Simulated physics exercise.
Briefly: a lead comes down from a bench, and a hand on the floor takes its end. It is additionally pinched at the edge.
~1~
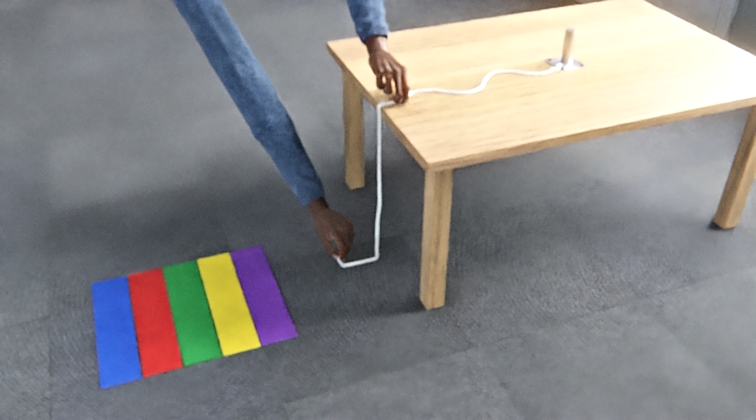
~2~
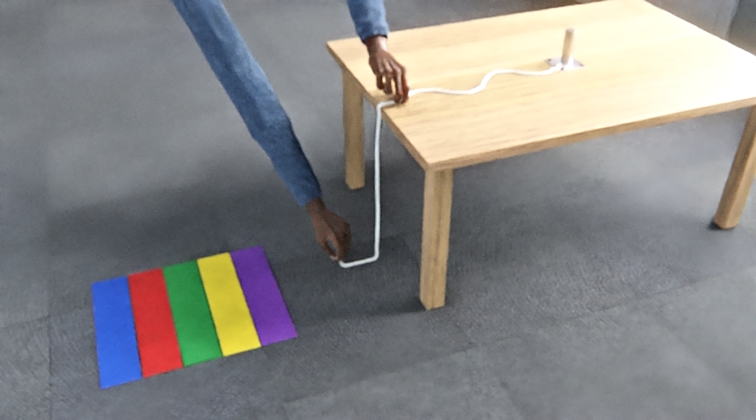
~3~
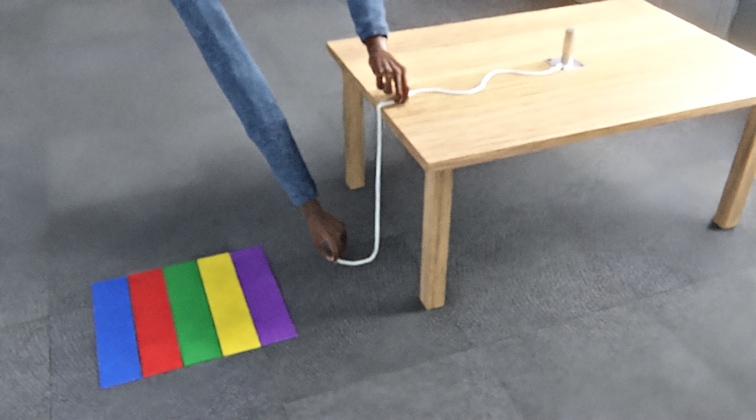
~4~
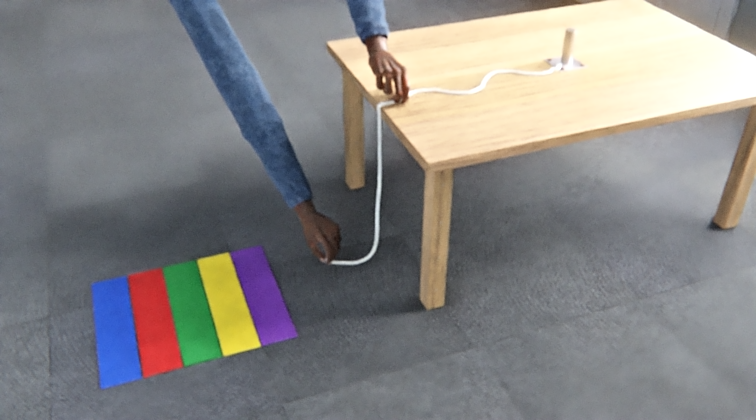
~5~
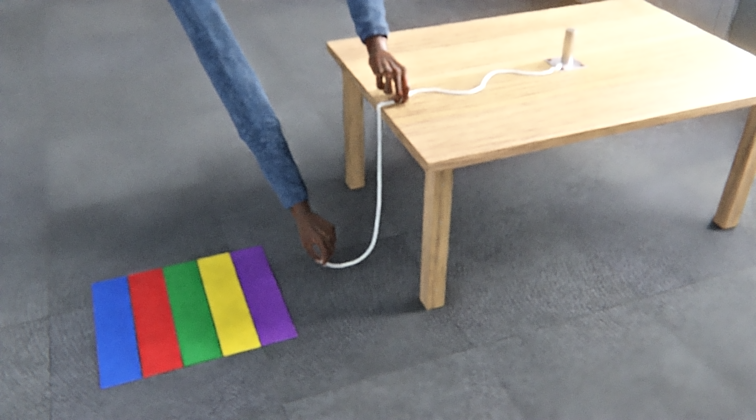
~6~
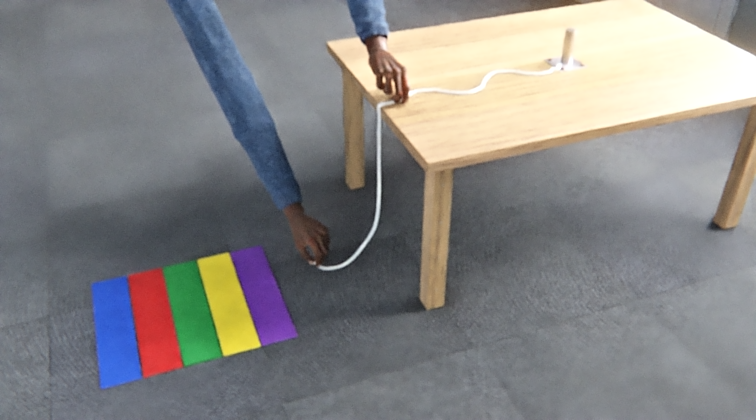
A hand near the grey carpeted floor, seen from above by a still camera, draws the end of a white cord slowly left. The cord runs from a small upright peg across a light wooden table and over its edge, where another blue-sleeved hand pinches it, with blue, red, green, yellow and purple stripes lying left. The low hand shifts slightly, and the hanging cord's sharp bend softens into a curve.
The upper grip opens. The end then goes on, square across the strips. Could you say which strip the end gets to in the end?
It gets to the green strip.
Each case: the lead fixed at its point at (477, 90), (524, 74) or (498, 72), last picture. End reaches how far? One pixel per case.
Try 1: (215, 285); try 2: (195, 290); try 3: (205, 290).
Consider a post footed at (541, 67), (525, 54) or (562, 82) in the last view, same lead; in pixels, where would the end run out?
First try about (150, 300), second about (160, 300), third about (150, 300).
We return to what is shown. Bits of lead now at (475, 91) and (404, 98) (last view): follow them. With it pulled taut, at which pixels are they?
I'd put the first at about (448, 89) and the other at about (377, 110).
A little later, end near (255, 277); over purple.
Next, end near (211, 288); over yellow.
When it is tight, end near (187, 294); over green. The end stops over the green strip.
